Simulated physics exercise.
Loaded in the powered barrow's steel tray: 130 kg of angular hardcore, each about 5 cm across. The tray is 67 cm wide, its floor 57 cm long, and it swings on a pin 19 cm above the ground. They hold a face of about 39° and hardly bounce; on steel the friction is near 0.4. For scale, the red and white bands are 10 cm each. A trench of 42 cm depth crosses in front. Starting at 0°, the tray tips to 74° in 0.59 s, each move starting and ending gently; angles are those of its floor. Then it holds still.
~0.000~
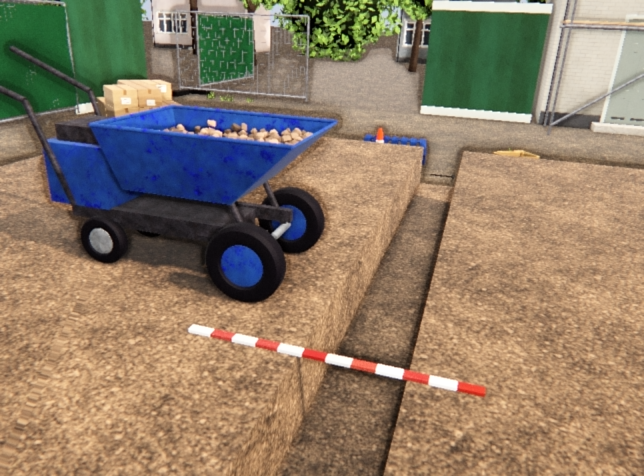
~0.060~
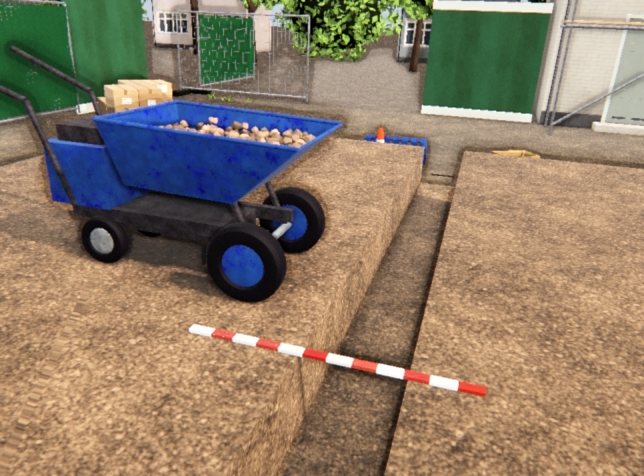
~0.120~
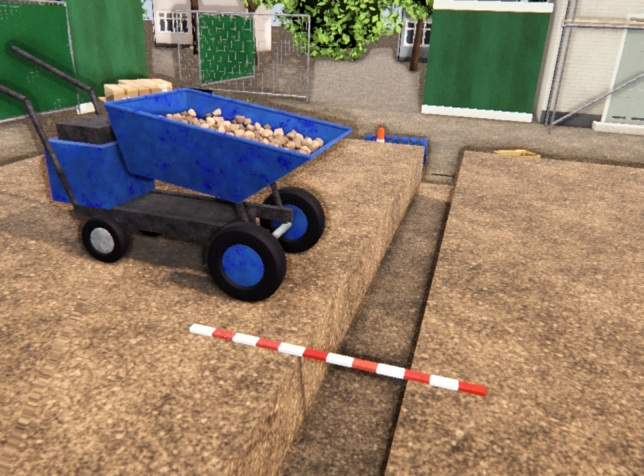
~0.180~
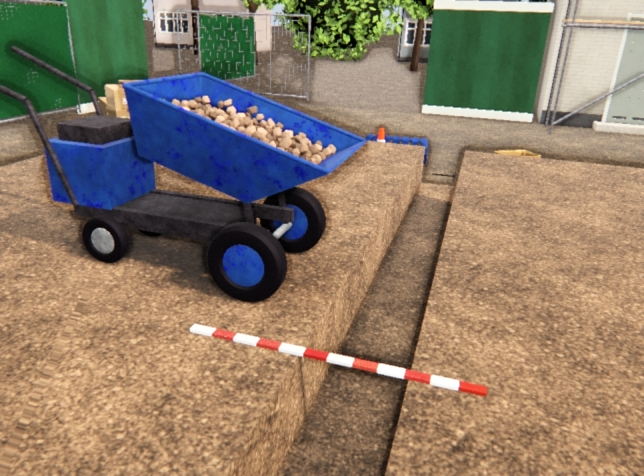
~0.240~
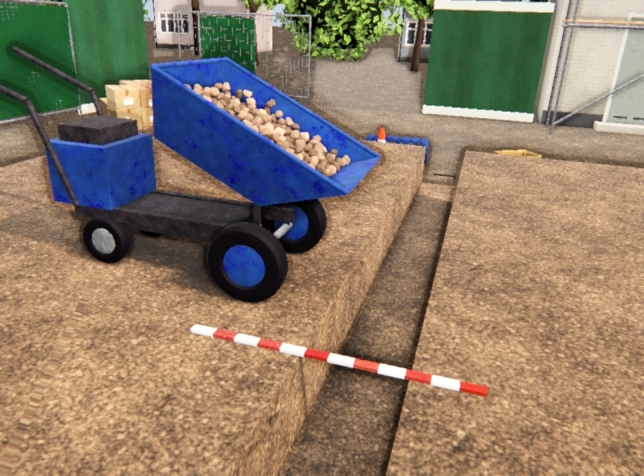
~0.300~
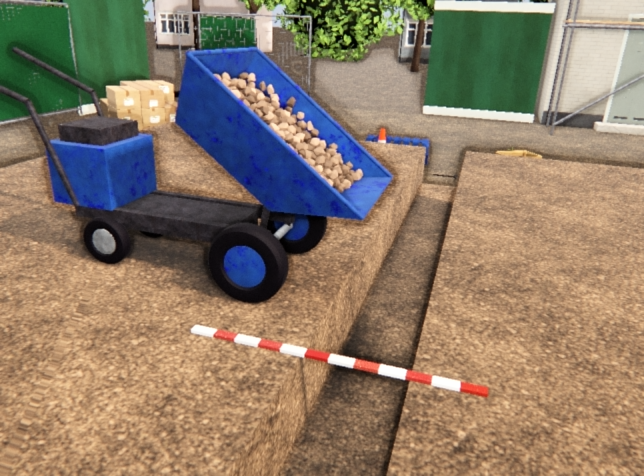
Blue powered barrow standing beside a trench, its stone-filled tray tilting steadily steeper towards the right above a red and white pole.
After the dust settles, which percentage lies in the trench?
Close to 47 in a hundred.
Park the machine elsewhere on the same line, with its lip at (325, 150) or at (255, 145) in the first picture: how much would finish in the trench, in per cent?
About 15 and 80 per cent.
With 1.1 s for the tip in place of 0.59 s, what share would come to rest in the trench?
In that case some 70 per cent.
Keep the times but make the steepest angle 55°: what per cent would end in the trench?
In that case some 30 per cent.
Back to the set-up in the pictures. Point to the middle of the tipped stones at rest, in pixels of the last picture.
Around (440, 299).
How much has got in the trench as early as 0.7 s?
About 20 per cent by then.
After 0.4 s the floor is at 62°; 100 % in the tray; the foremost stones are at (371, 226).
After 0.7 s the floor is at 74°; 68 % in the tray, 21 % in the trench, 11 % past the trench; the foremost stones are at (454, 307).
After 1.0 s the floor is at 74°; 2 % in the tray, 44 % in the trench, 55 % past the trench; the foremost stones are past the picture's edge.
After 3.0 s the floor is at 74°; 0 % in the tray, 47 % in the trench, 53 % past the trench; the foremost stones are past the picture's edge.
